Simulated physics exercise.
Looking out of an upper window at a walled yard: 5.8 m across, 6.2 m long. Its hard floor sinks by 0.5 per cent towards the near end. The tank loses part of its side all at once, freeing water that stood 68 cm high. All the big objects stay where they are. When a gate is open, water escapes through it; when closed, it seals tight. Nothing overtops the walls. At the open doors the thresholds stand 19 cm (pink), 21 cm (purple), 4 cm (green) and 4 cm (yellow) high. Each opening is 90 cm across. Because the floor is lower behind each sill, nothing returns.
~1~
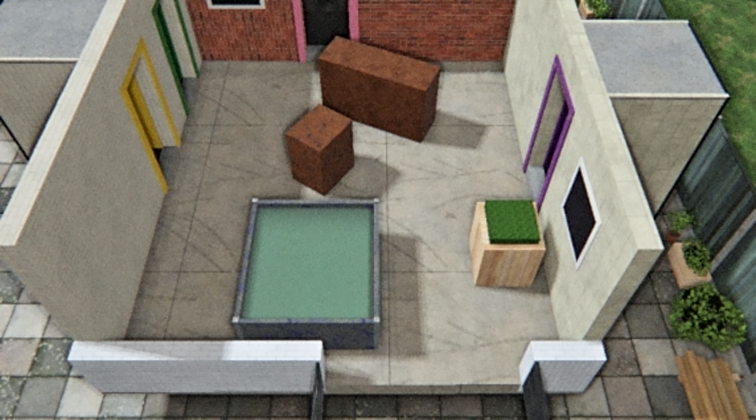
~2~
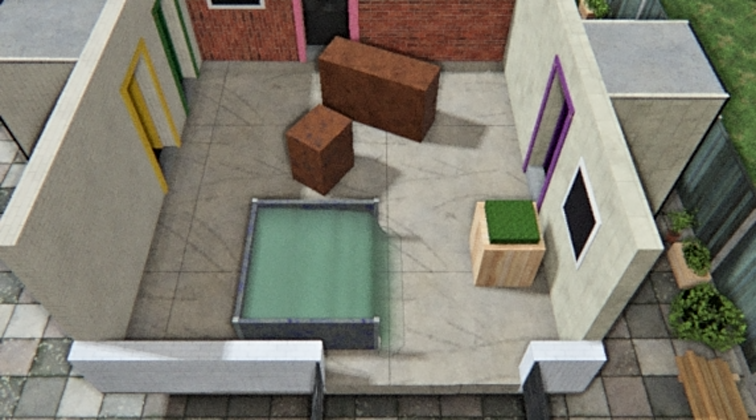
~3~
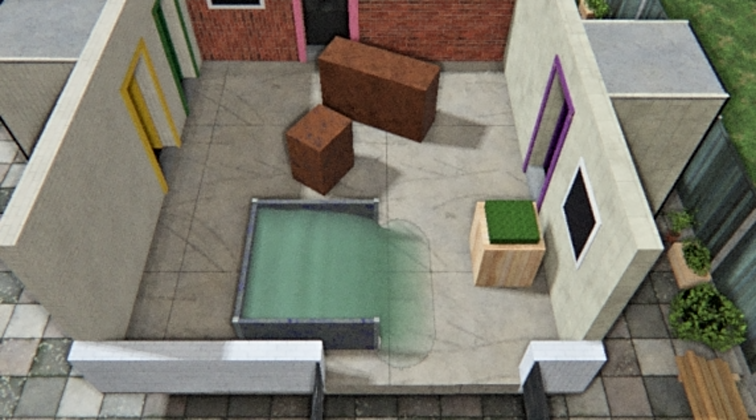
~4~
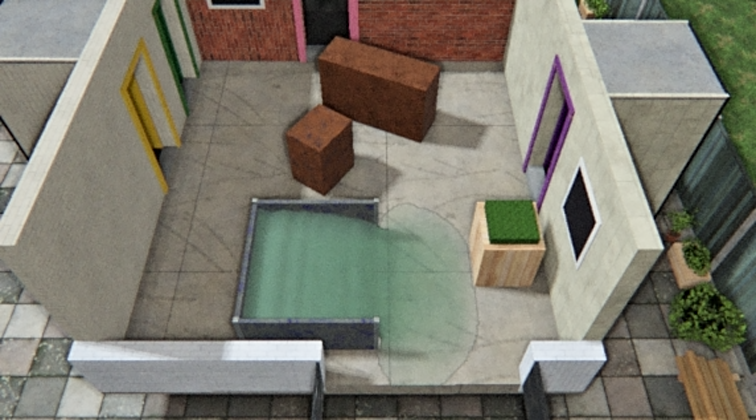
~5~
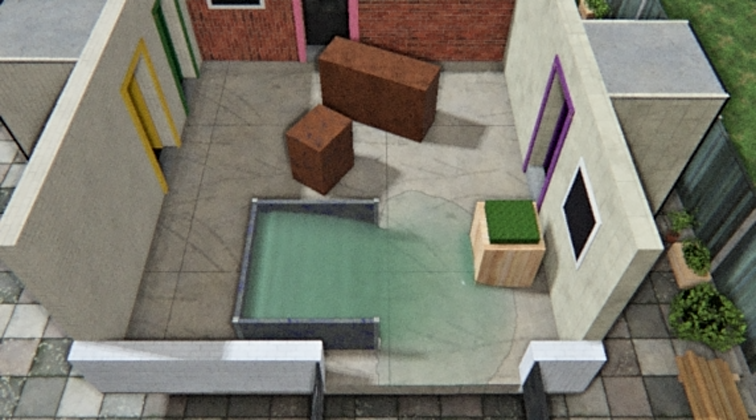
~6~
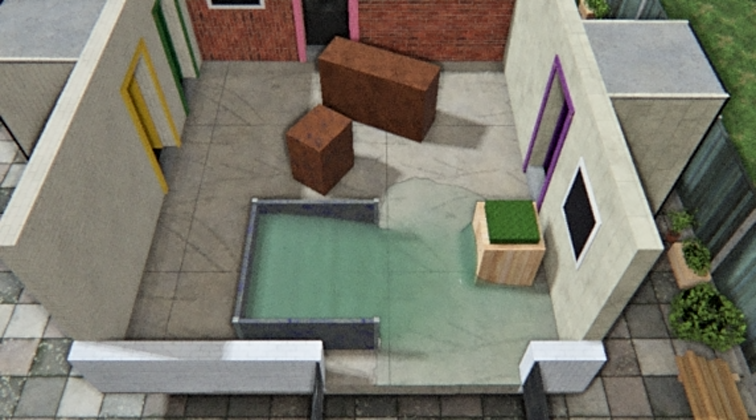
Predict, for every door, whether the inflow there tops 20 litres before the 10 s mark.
Prediction: At the pink door it falls short of 20 litres; at the purple door it falls short of 20 litres; at the green door it tops 20 litres; at the yellow door it falls short of 20 litres.
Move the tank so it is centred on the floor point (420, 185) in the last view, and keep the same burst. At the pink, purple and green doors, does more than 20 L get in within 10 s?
Pink stays inside, purple goes beyond, green goes beyond, judged against that limit.
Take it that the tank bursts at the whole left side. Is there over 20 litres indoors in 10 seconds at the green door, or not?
Then: Green beyond it.
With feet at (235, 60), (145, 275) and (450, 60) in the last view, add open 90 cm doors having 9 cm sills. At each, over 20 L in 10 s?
Note, doorways in listed order: Stays short, stays short, goes beyond.
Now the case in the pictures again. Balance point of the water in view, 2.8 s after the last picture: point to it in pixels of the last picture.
Around (442, 214) in the last picture.
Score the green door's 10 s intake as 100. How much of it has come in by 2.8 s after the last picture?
By that time, around 0 per cent.
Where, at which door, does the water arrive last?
Yellow.
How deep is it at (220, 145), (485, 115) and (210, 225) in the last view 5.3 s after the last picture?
In that order: 1, 10 and 0 cm.
Then, 0.7 s after the last picture water covers 25 % of the floor and is deepest (52 cm) near (560, 353); pink door not reached, purple door 11 cm at the sill, 0 L in, green door not reached, yellow door not reached.
Then, 1.5 s after the last picture water covers 35 % of the floor and is deepest (34 cm) near (550, 304); pink door not reached, purple door 15 cm at the sill, 0 L in, green door not reached, yellow door not reached.
Then, 2.8 s after the last picture water covers 45 % of the floor and is deepest (27 cm) near (483, 64); pink door not reached, purple door 4 cm at the sill, 0 L in, green door not reached, yellow door not reached.
Then, 5.3 s after the last picture water covers 70 % of the floor and is deepest (12 cm) near (201, 69); pink door 5 cm at the sill, 0 L in, purple door 3 cm at the sill, 0 L in, green door 9 cm at the sill, 3 L in, yellow door not reached.
Then, 9.3 s after the last picture water covers 85 % of the floor and is deepest (7 cm) near (190, 108); pink door 4 cm at the sill, 0 L in, purple door 5 cm at the sill, 0 L in, green door 7 cm at the sill, 60 L in, yellow door 4 cm at the sill, 0 L in.
